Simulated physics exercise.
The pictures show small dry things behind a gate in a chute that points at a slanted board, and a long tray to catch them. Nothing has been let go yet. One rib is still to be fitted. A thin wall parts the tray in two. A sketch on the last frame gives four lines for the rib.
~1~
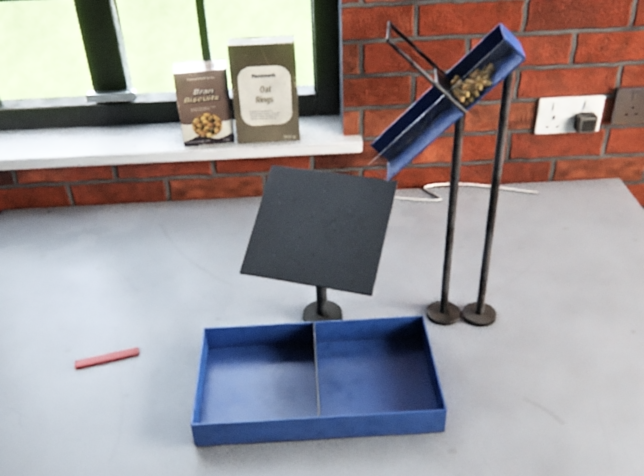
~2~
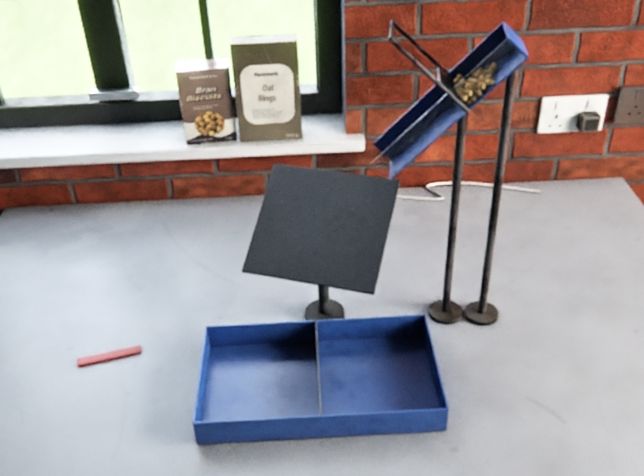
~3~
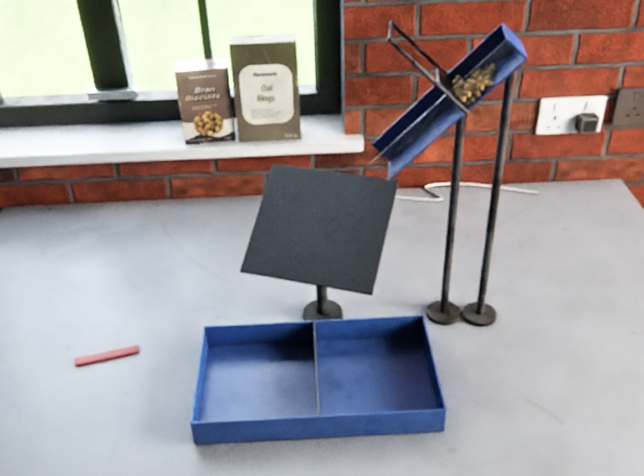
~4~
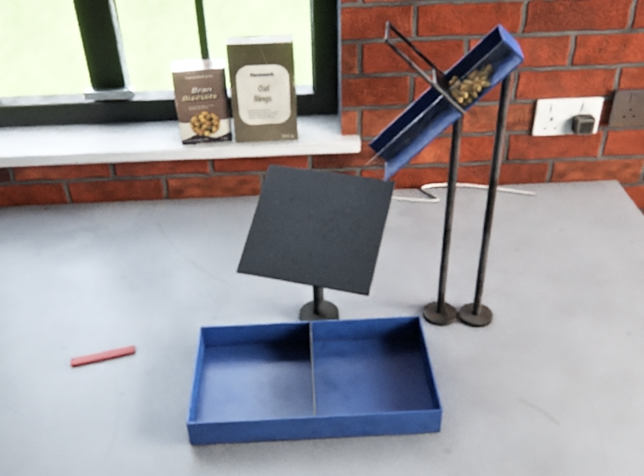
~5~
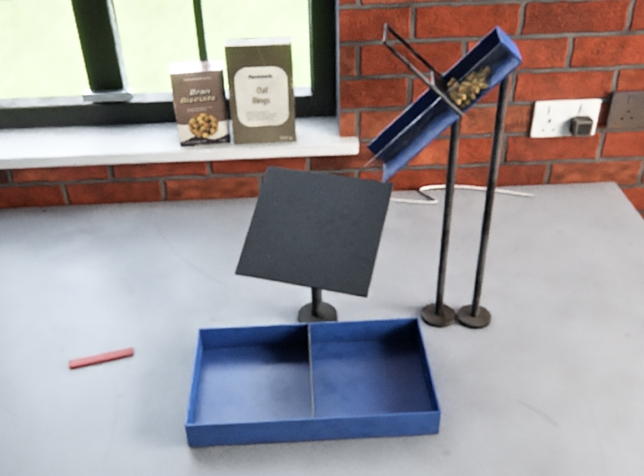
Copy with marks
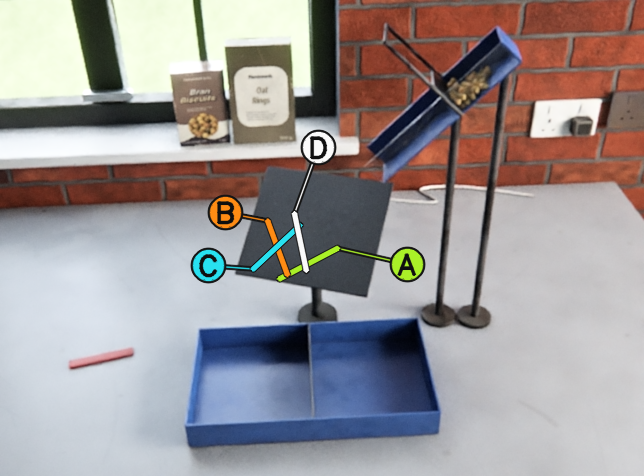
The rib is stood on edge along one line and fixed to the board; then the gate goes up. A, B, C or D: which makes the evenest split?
The best line is D.
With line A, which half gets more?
More lands on the left.
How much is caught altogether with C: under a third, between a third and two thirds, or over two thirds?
Line C gives over two thirds.
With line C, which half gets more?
The left half.
On the marked copy, line A from (337, 248) to (279, 278); line B from (267, 220) to (287, 274); line C from (300, 225) to (253, 269); line D from (294, 213) to (306, 270).
Choosing A, of what is caught, nearly all in the left half, a small part in the right.
Choosing B, of what is caught, most in the left half, a small part in the right.
Choosing C, of what is caught, nearly all in the left half, a small part in the right.
Choosing D, of what is caught, about half in the left half, about half in the right.
